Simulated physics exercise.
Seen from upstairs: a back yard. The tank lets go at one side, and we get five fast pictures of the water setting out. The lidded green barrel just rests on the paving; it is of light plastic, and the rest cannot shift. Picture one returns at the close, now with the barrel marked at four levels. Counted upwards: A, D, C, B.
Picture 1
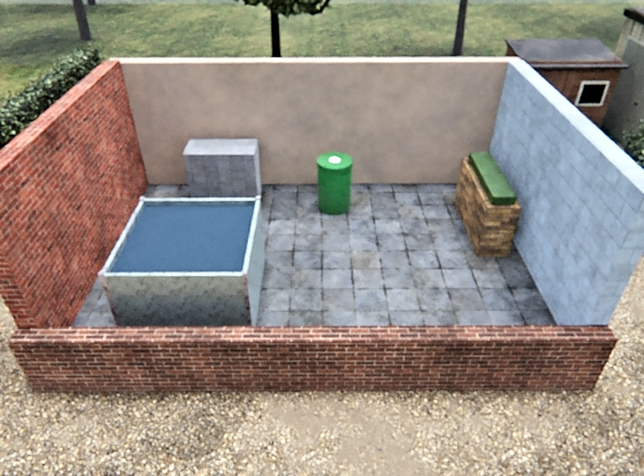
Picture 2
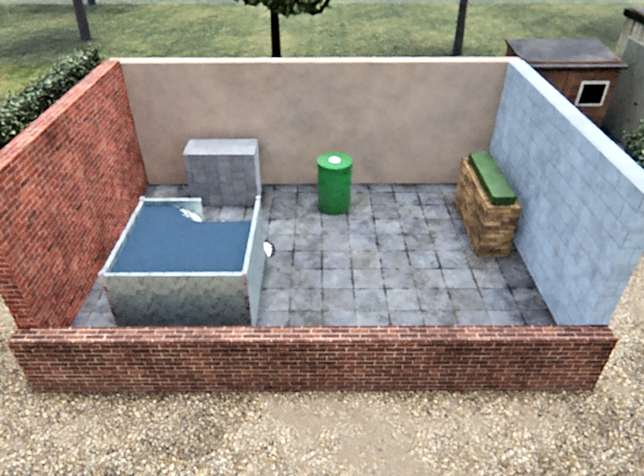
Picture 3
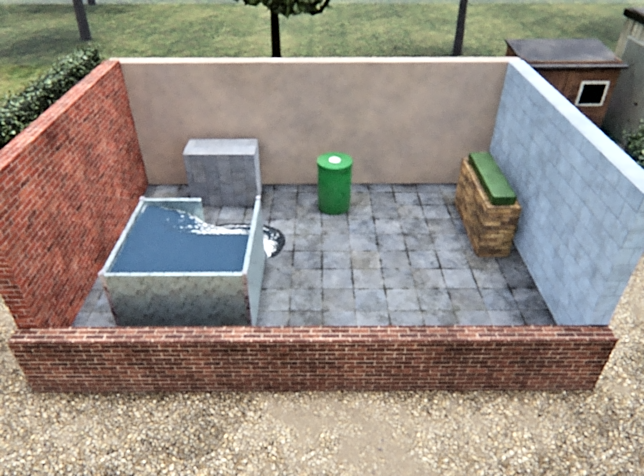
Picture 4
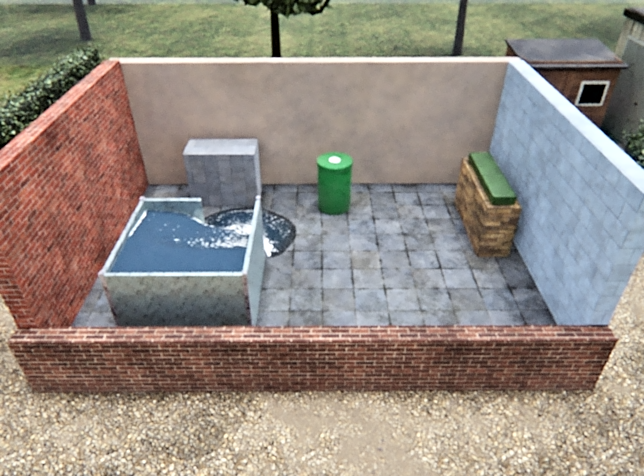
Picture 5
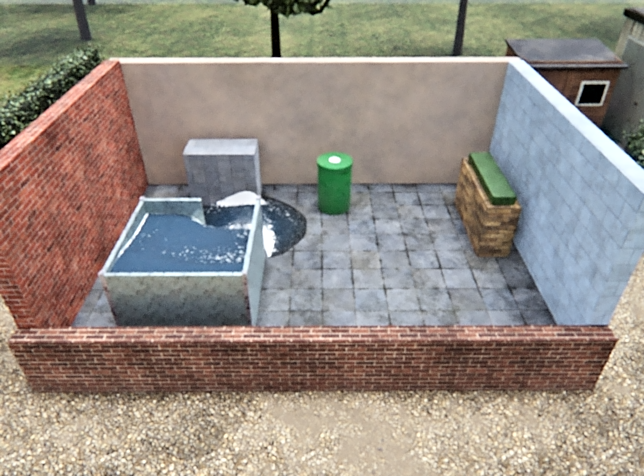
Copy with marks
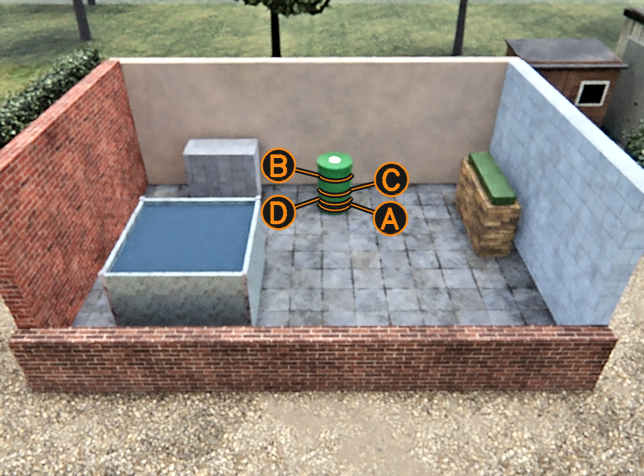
In a walled back yard seen from upstairs, a square tank full of water stands at the left, with a green barrel near the back wall. The tank's far side opens and water pours out behind it, then a dark, foaming puddle spreads rightward across the paving towards the barrel.
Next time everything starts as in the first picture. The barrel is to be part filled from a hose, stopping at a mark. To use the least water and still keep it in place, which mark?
It is C.
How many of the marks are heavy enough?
Two of the four.
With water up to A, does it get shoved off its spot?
Yes, that goes wrong.
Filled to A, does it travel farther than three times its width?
Yes.
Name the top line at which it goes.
D.
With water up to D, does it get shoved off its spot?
Yes, it does.
In orange, A at (335, 210); B at (335, 181); C at (335, 195); D at (335, 204); from the bottom up A, D, C, B.
Choosing A, it is pushed about 5 times its own width away.
Choosing B, it does not move.
Choosing C, it does not move.
Choosing D, it is pushed about twice its own width away.
